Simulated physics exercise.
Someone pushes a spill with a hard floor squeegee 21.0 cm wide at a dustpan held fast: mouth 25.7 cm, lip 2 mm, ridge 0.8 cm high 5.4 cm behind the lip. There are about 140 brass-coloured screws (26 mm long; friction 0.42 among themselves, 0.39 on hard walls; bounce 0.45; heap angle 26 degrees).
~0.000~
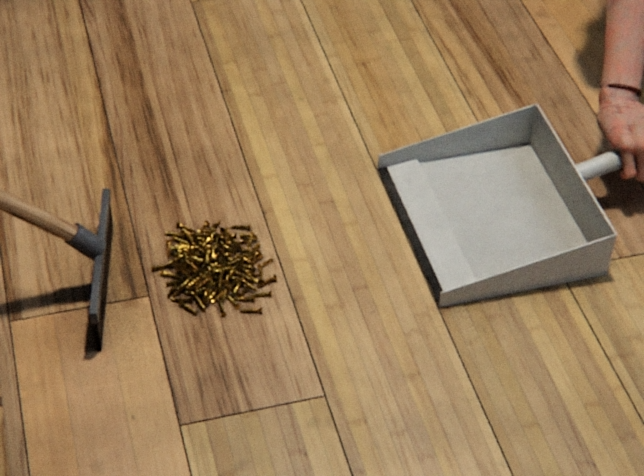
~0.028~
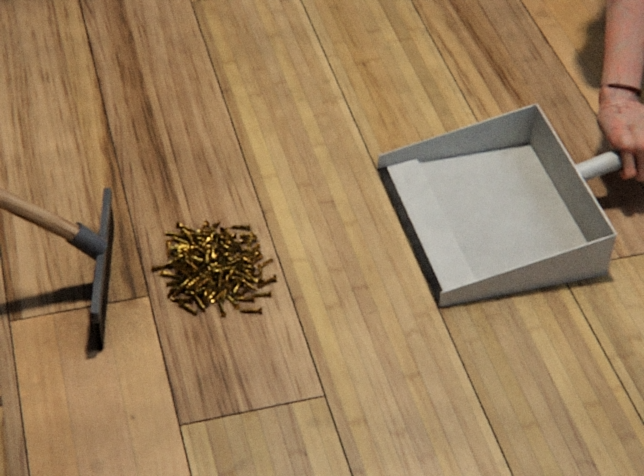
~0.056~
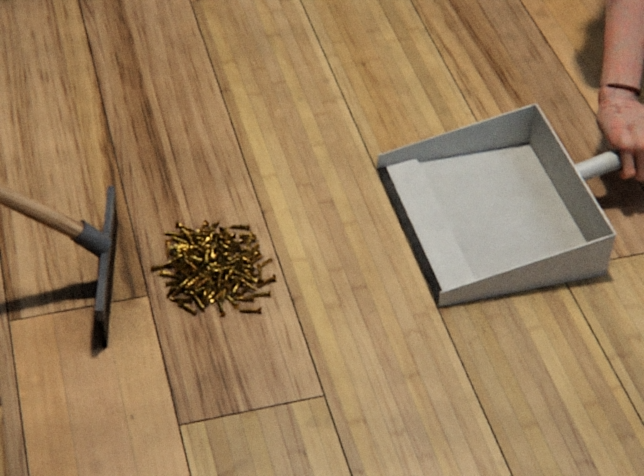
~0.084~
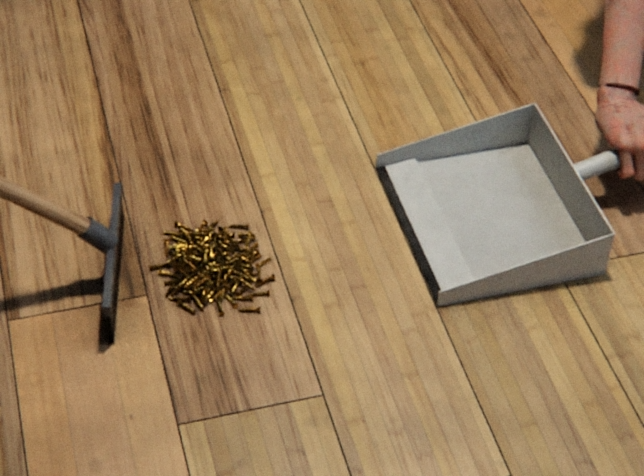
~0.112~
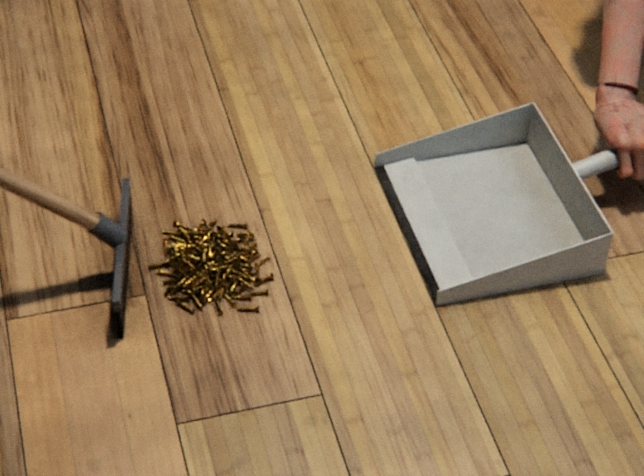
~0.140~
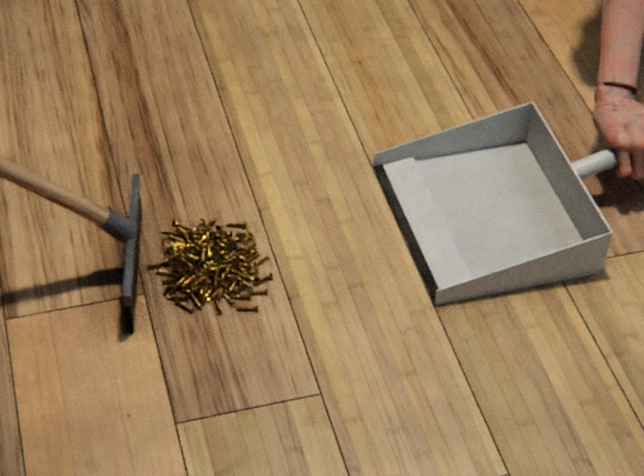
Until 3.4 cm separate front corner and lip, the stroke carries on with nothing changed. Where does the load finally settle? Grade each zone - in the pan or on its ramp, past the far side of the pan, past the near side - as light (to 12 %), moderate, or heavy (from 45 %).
Pan - light, far side - light, near side - light.
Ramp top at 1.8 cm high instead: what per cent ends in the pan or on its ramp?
In that case some 0 per cent.
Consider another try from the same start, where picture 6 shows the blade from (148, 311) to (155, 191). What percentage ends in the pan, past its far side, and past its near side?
Pan 20, far 0, near 5.
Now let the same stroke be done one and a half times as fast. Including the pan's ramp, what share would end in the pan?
Then around 5 per cent.
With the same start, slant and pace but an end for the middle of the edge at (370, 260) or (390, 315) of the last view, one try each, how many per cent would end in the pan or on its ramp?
Around 15 per cent, and around 10 per cent.
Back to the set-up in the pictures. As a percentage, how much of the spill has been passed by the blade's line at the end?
About 30 per cent.
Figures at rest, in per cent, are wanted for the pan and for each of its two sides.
The pan holds 0 per cent at the end, the far side 5 per cent and the near side 0 per cent.
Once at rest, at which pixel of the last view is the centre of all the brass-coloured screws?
When it all comes to rest, the middle is near (368, 234).
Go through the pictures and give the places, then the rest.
Blade from (94, 318) to (107, 197), moved 0.0 cm, 0 of the pieces shifted so far; middle of the pieces at (212, 264); pan at (502, 217), in the first picture.
Blade from (96, 317) to (108, 197), moved 0.2 cm, 0 of the pieces shifted so far; middle of the pieces at (212, 264), in the second picture.
Blade from (100, 315) to (112, 195), moved 0.8 cm, 0 of the pieces shifted so far; middle of the pieces at (211, 264), in the third picture.
Blade from (107, 311) to (118, 192), moved 1.8 cm, 0 of the pieces shifted so far; middle of the pieces at (210, 264), in the fourth picture.
Blade from (117, 306) to (127, 187), moved 3.2 cm, 0 of the pieces shifted so far; middle of the pieces at (209, 263), in the fifth picture.
Blade from (127, 301) to (136, 183), moved 4.7 cm, 0 of the pieces shifted so far; middle of the pieces at (208, 262); pan at (498, 215). Its pace works out near 0.52 m/s, heading 17 degrees away from the viewer's side, in the sixth picture.
After 0.42 s, middle of the blade 20 cm from the lip; 0 % over the lip, far side 0 %, near side 0 %.
After 0.61 s, middle of the blade 11 cm from the lip; 0 % over the lip, far side 0 %, near side 0 %.
Then, at 0.91 s, middle of the blade 6 cm from the lip; 0 % over the lip, far side 5 %, near side 0 %.
At rest (1.3 s), pan 0 %, far side 5 %, near side 0 %, in front of the lip or behind the blade 95 %.
